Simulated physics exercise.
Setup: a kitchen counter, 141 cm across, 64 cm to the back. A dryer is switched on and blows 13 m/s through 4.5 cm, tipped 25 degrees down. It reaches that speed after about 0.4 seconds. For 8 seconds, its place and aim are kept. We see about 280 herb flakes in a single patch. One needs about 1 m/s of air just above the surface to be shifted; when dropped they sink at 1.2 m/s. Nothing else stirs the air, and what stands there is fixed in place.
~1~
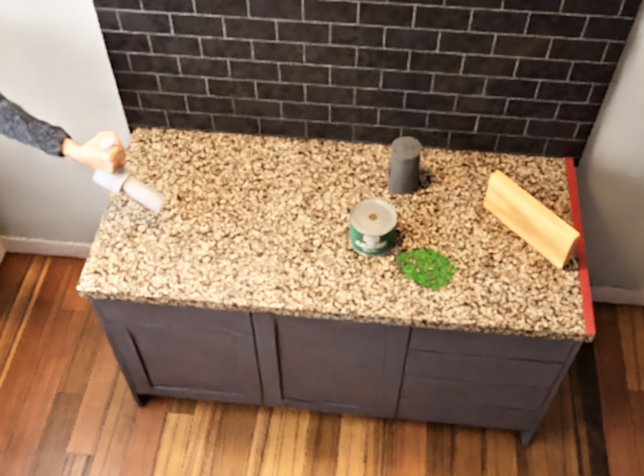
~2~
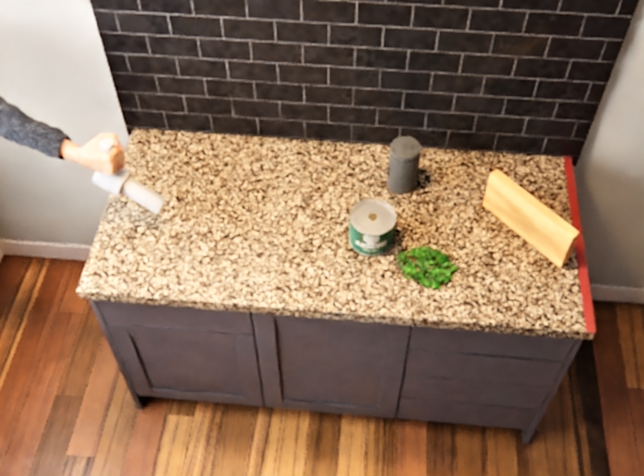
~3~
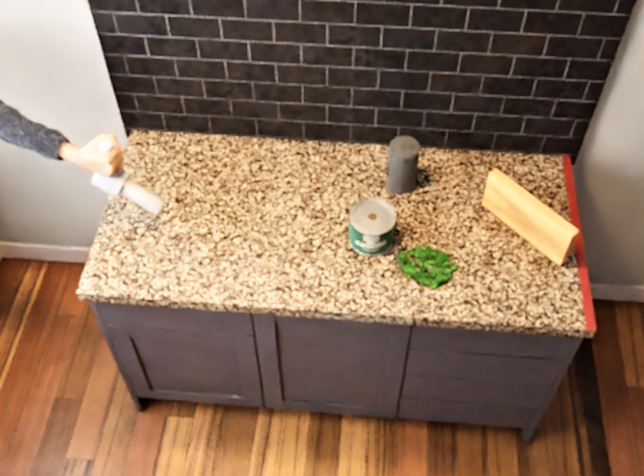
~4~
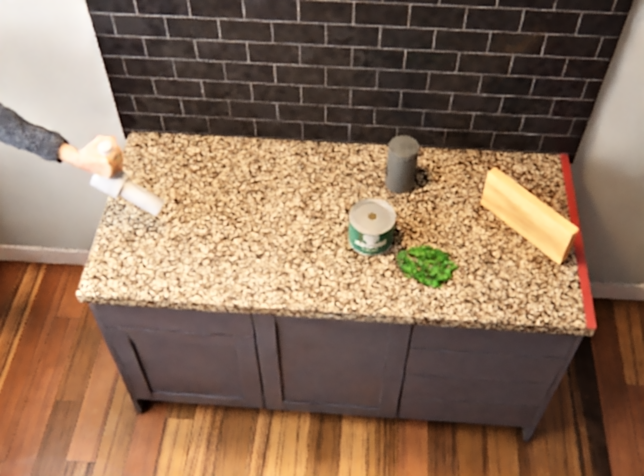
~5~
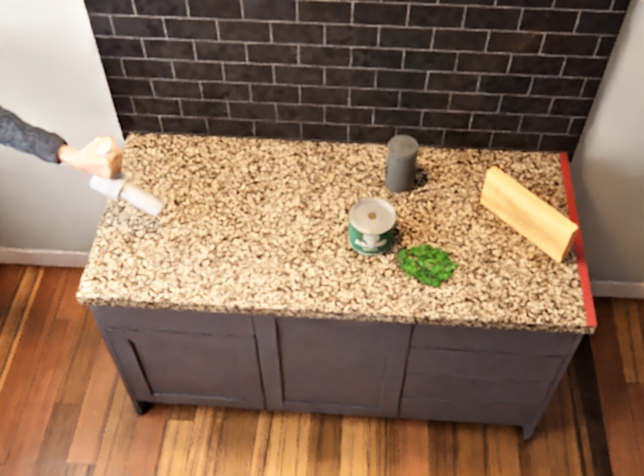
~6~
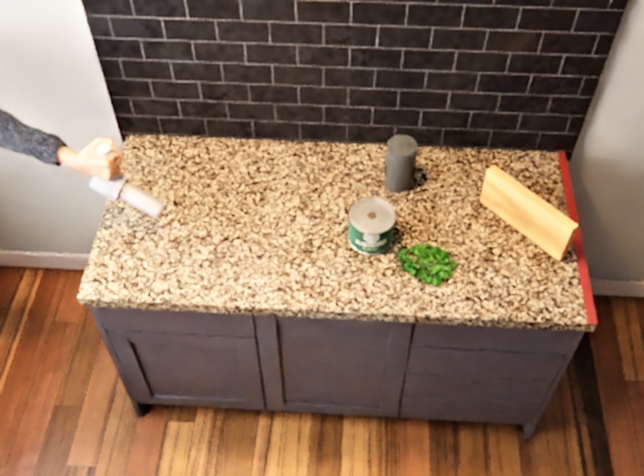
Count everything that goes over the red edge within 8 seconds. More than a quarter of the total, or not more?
The loss goes past a quarter.
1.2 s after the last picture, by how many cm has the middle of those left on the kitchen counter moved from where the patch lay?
Roughly 5 centimetres.
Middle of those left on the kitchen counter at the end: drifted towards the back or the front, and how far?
It has shifted to the far side, by around 5 cm.
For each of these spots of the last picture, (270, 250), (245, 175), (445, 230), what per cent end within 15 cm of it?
In order: About 0 %, then 0 %, then 15 %.
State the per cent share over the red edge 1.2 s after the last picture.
I'd say near 50 per cent by then.
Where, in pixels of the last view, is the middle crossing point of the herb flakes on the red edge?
The halfway point of the crossings is around (590, 284) in the last picture.
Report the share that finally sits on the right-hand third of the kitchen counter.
Roughly 25 %.
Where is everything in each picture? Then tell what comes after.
The middle of the herb flakes is near (426, 268), none has stirred yet and the mouth of the dryer is at (162, 205), in the first frame.
The middle of the herb flakes is near (426, 265), none has stirred yet and the red edge is centred on (583, 237), in the second frame.
The middle of the herb flakes is near (426, 264), none has stirred yet, the top of a tin is at (373, 216) and the top of a board is at (533, 201), in the third frame.
The middle of the herb flakes is near (426, 264) and none has stirred yet, in the fourth frame.
The middle of the herb flakes is near (426, 263) and none has stirred yet, in the fifth frame.
The middle of the herb flakes is near (427, 262) and none has stirred yet, in the sixth frame.
Then, 1.2 s after the last picture the count stands so, 47 % are over the red edge; the middle of those still in play is near (444, 256).
Then, 2.2 s after the last picture the count stands so, 64 % are over the red edge; the middle of those still in play is near (441, 255).
Then, 4.0 s after the last picture the count stands so, 70 % are over the red edge; the middle of those still in play is near (439, 252).
Then, 7.6 s after the last picture, at the end, 74 % are over the red edge; the middle of those still in play is near (439, 252).
